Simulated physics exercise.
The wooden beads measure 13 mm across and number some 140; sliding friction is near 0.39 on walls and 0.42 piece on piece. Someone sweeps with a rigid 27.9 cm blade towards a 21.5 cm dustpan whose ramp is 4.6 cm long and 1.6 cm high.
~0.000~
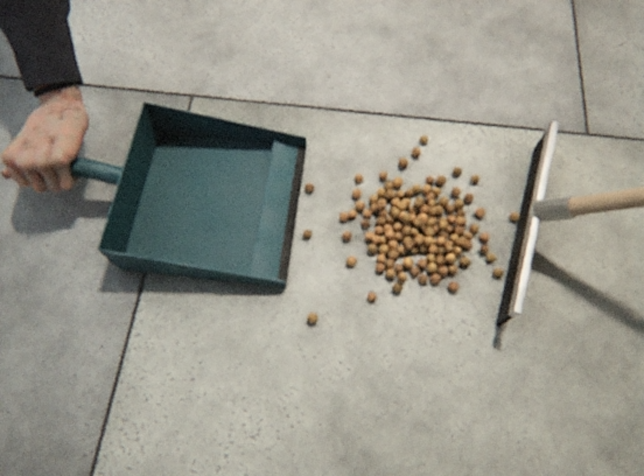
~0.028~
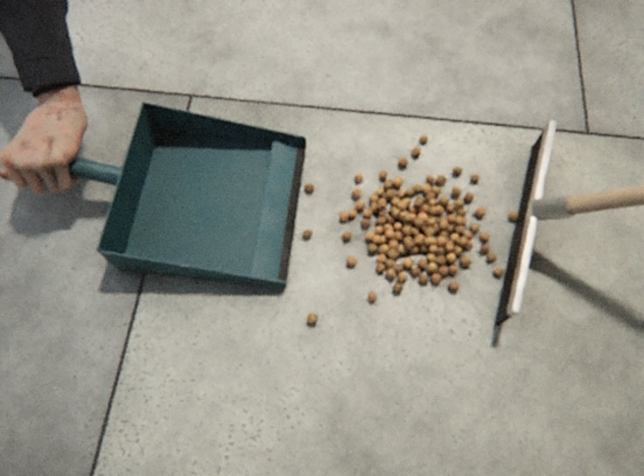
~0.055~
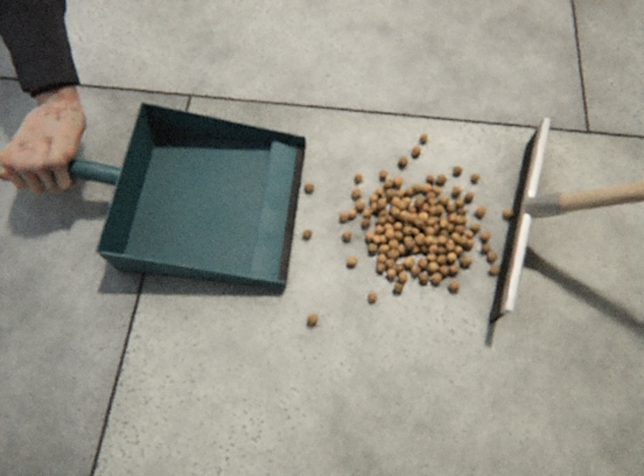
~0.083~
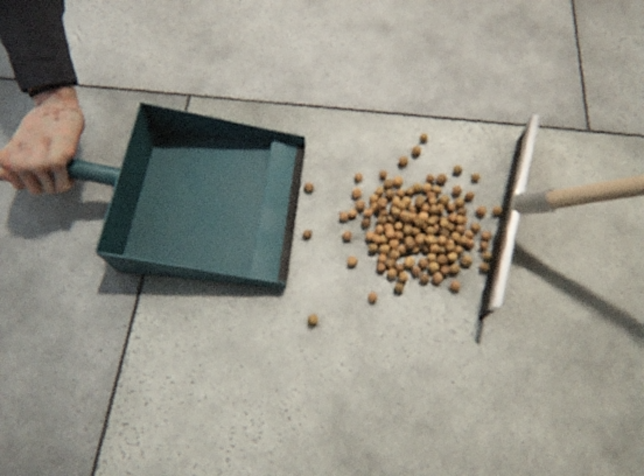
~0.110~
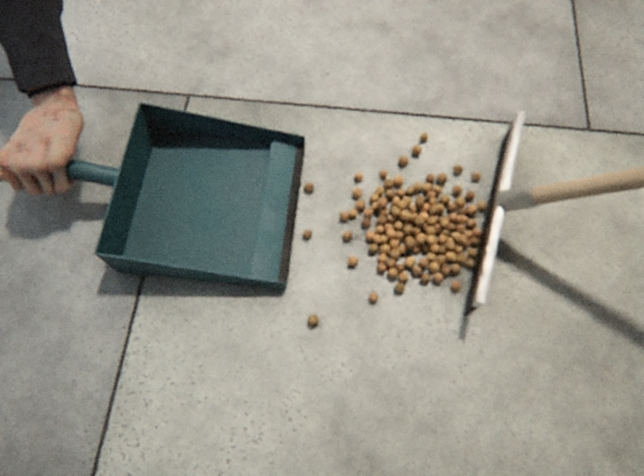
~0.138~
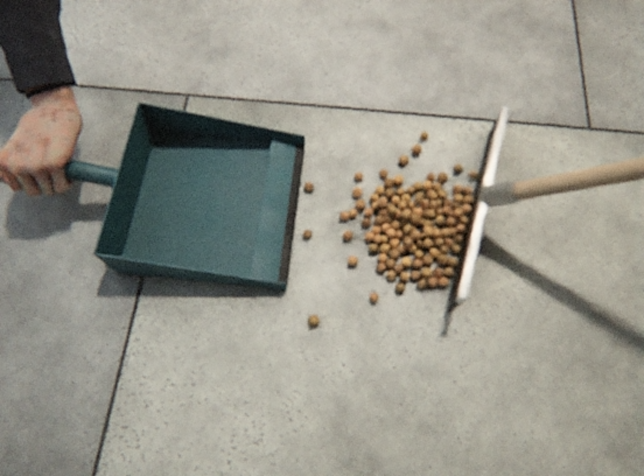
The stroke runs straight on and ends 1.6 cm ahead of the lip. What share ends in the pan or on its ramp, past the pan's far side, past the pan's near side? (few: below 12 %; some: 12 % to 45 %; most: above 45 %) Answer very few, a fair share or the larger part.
Pan: A fair share, far side: A fair share, near side: Very few.
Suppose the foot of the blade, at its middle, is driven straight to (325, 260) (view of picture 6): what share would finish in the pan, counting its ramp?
Some 20 per cent.
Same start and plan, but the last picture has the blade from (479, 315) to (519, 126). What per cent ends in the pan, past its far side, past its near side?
Pan 20, far 15, near 10.
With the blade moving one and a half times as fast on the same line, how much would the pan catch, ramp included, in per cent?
In that case some 35 per cent.
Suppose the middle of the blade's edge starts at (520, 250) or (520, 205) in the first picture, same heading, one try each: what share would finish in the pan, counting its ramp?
Some 35 and 25 per cent.
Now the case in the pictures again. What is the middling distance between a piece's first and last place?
Roughly 20 cm.
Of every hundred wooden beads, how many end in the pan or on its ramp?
About 35 per cent.
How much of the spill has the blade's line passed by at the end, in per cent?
About 0 per cent.
After 0.27 s, middle of the blade 13 cm from the lip; 0 % over the lip, far side 5 %, near side 5 %.
After 0.36 s, middle of the blade 7 cm from the lip; 10 % over the lip, far side 15 %, near side 5 %.
After 0.58 s, middle of the blade 5 cm from the lip; 35 % over the lip, far side 20 %, near side 10 %.
At rest (1.5 s), pan 35 %, far side 20 %, near side 10 %, in front of the lip or behind the blade 35 %.
